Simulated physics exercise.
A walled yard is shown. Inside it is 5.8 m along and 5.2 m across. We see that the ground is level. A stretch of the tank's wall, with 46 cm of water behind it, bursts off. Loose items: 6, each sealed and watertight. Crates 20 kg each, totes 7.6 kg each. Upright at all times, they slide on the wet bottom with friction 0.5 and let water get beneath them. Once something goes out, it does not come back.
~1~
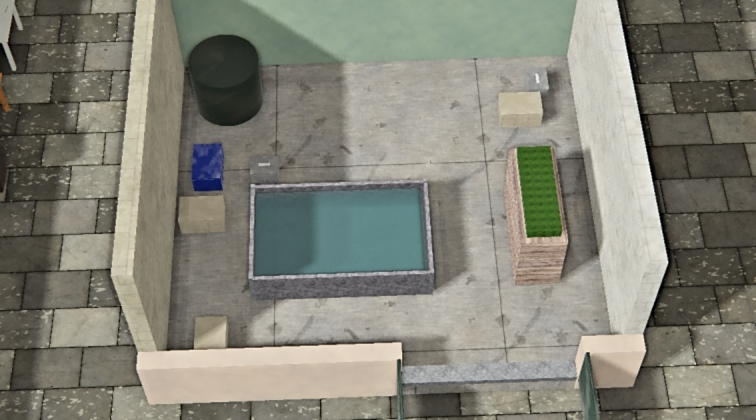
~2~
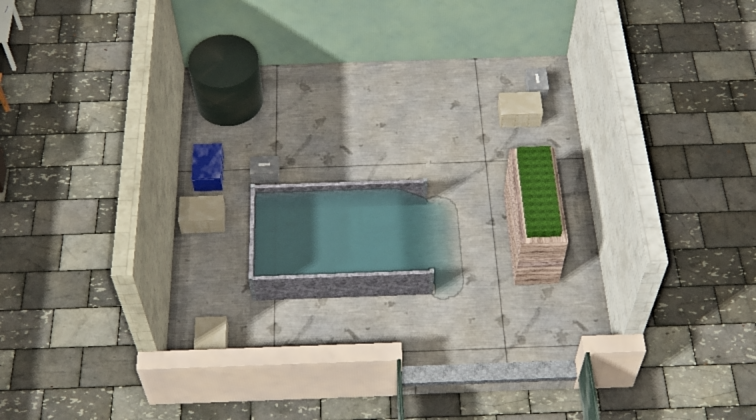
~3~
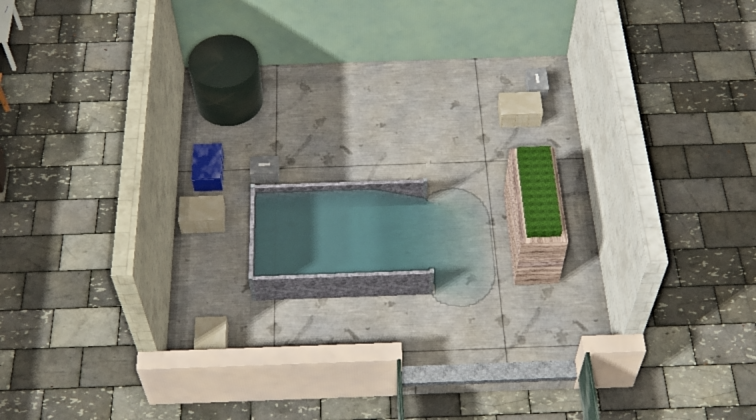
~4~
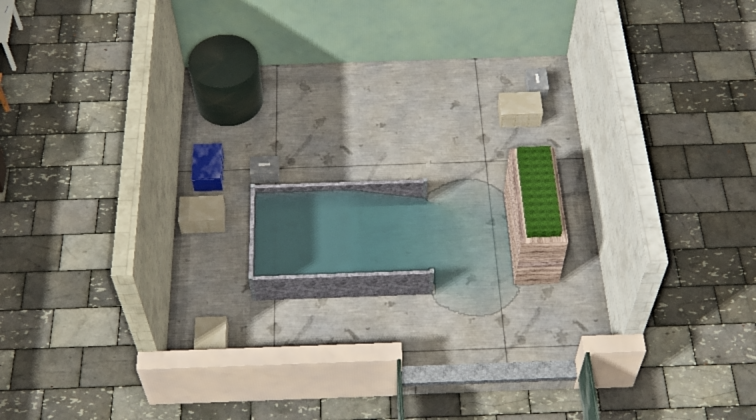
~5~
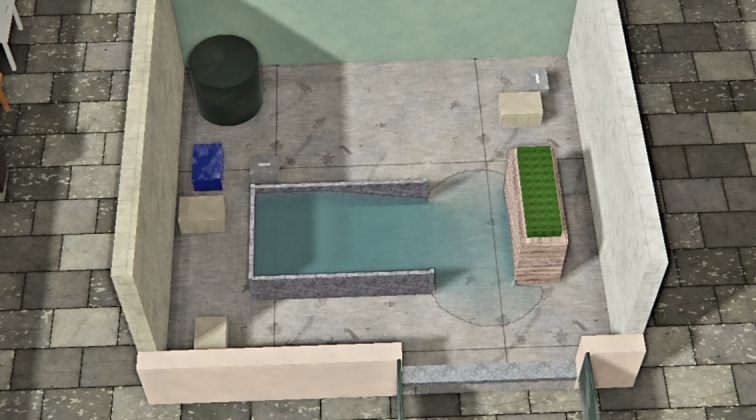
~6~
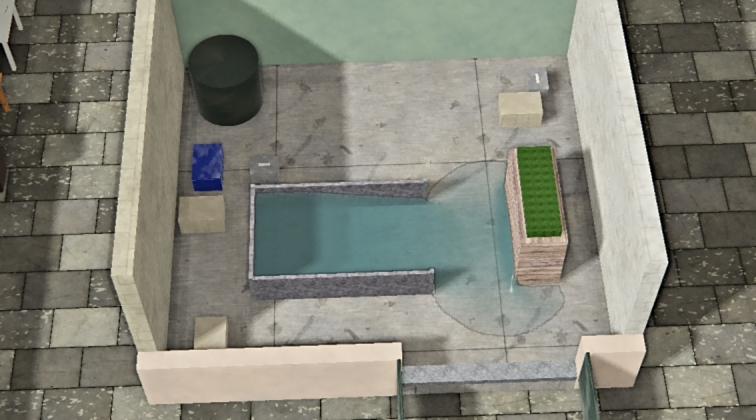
Water pours from the tank's open right end and spreads around the grass-topped brick block.
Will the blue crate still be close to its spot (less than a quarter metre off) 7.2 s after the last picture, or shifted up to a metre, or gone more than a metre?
The move is tiny.
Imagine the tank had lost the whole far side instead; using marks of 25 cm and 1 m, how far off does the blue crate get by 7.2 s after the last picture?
Had it gone that way, the blue crate would be borne far.
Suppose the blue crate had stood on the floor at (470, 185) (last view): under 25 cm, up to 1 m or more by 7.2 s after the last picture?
By that time it is swept a long way.
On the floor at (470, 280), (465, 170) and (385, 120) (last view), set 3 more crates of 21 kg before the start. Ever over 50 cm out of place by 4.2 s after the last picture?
First outside the limit, then outside the limit, then inside the limit.
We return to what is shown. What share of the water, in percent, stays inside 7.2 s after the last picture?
Close to 66 in a hundred parts remain.
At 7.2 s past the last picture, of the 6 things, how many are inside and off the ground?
Tally: 0 of them.
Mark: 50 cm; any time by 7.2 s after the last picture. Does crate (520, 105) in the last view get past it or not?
Answer: Far enough.
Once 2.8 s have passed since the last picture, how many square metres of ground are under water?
Roughly 18 m2.
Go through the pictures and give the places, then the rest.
In the first picture, the blue crate at (207, 161) rests on the ground; 3.2 m2 under water; 0 of 6 have shifted.
In the second picture, the blue crate at (207, 161) rests on the ground; water covers 3.8 m2; 0 of 6 have shifted.
In the third picture, the blue crate at (207, 161) rests on the ground; 4.6 m2 under water; 0 of 6 have shifted.
In the fourth picture, the blue crate at (207, 161), on the bottom; 5.4 m2 under water; 0 of 6 have shifted.
In the fifth picture, the blue crate at (207, 161), on the bottom; water covers 5.9 m2; 0 of 6 have shifted.
In the sixth picture, the blue crate at (207, 161) rests on the ground; 6.4 m2 under water; 0 of 6 have shifted.
Then, 0.9 s after the last picture the blue crate is near (207, 161), 0.0 m from its start, aground; 0 of 6 are out; 0 afloat.
Then, 2.8 s after the last picture the blue crate is near (207, 161), 0.0 m from its start, aground; 0 of 6 are out; 2 afloat.
Then, 4.8 s after the last picture the blue crate is near (207, 161), 0.0 m from its start, aground; 0 of 6 are out; 2 afloat.
Then, 7.2 s after the last picture the blue crate is near (207, 161), 0.0 m from its start, aground; 0 of 6 are out; 0 afloat.
